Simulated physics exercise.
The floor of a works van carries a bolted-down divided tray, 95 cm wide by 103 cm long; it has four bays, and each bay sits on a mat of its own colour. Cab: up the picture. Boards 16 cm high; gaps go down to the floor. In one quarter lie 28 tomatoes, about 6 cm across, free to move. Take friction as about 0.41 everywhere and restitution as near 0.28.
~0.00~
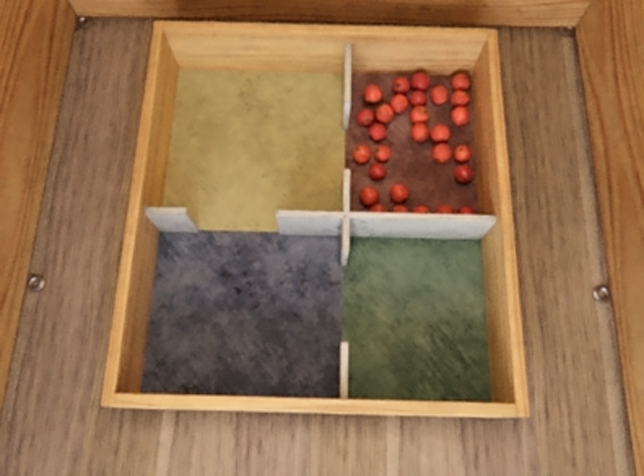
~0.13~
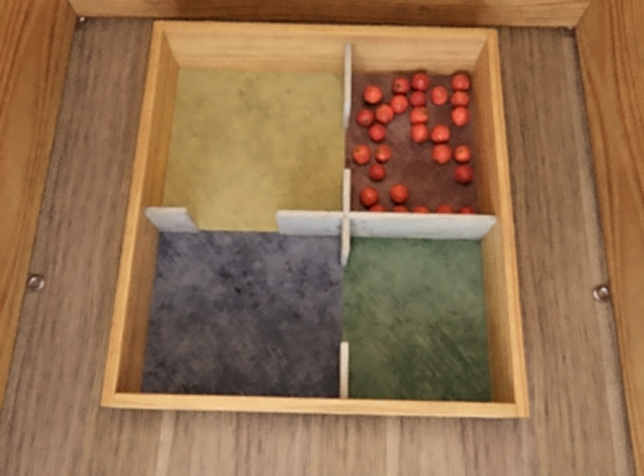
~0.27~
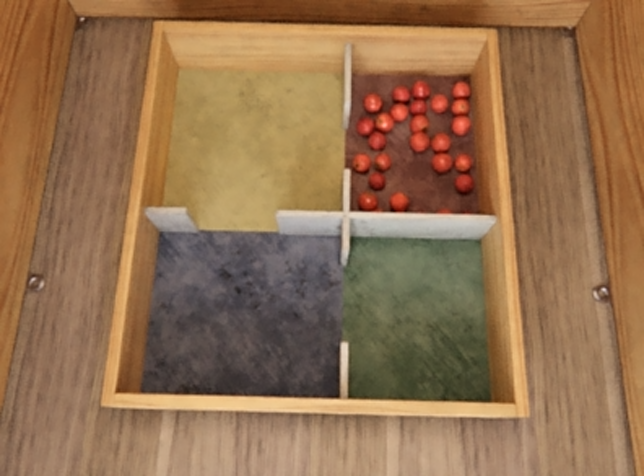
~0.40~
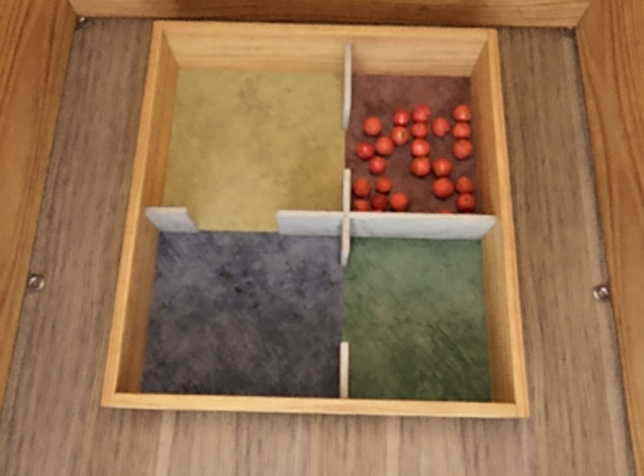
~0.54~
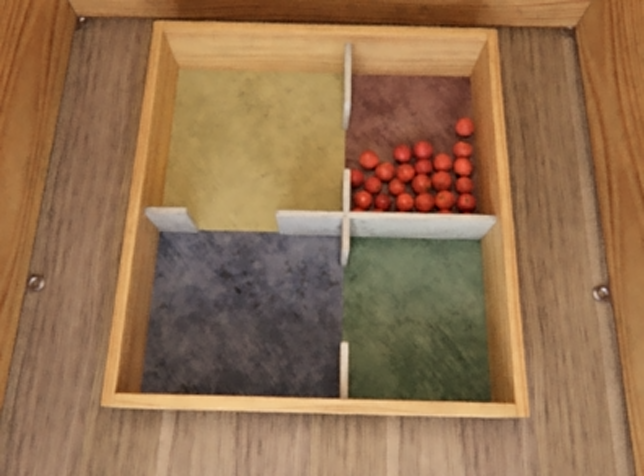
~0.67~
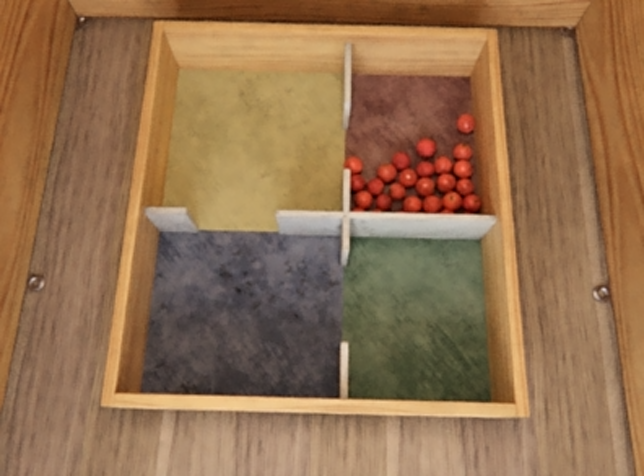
Small red balls scattered over the red section of a divided wooden tray moved toward the near side and bunched up along the pale divider, then shifted slightly, while the other sections stayed empty.
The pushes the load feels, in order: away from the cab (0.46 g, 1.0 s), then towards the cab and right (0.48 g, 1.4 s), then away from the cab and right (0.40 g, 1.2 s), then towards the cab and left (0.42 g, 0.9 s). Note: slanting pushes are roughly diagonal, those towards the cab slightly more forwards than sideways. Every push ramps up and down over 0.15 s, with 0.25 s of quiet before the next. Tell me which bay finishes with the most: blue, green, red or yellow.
Red.
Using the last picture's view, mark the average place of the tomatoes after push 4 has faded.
The mean place is around (350, 108).
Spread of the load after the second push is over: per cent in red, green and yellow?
Reading then: Red 100 %, green 0 %, yellow 0 %.
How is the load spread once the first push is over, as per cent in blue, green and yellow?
Per cent by bay - blue: 0, green: 0, yellow: 0.
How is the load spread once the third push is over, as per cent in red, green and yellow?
Reading then: Red 100 %, green 0 %, yellow 0 %.
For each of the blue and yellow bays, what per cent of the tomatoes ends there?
The blue bay gets about 0 per cent and the yellow bay about 30 per cent.
After push 1 (1.24 s), 27 in the red bay and 1 in the yellow bay.
After push 2 (2.89 s), 27 in the red bay and 1 in the yellow bay.
After push 3 (4.34 s), 28 in the red bay.
After push 4 (5.49 s), 20 in the red bay and 8 in the yellow bay.
Final count (at 6.40 s), 20 in the red bay and 8 in the yellow bay.
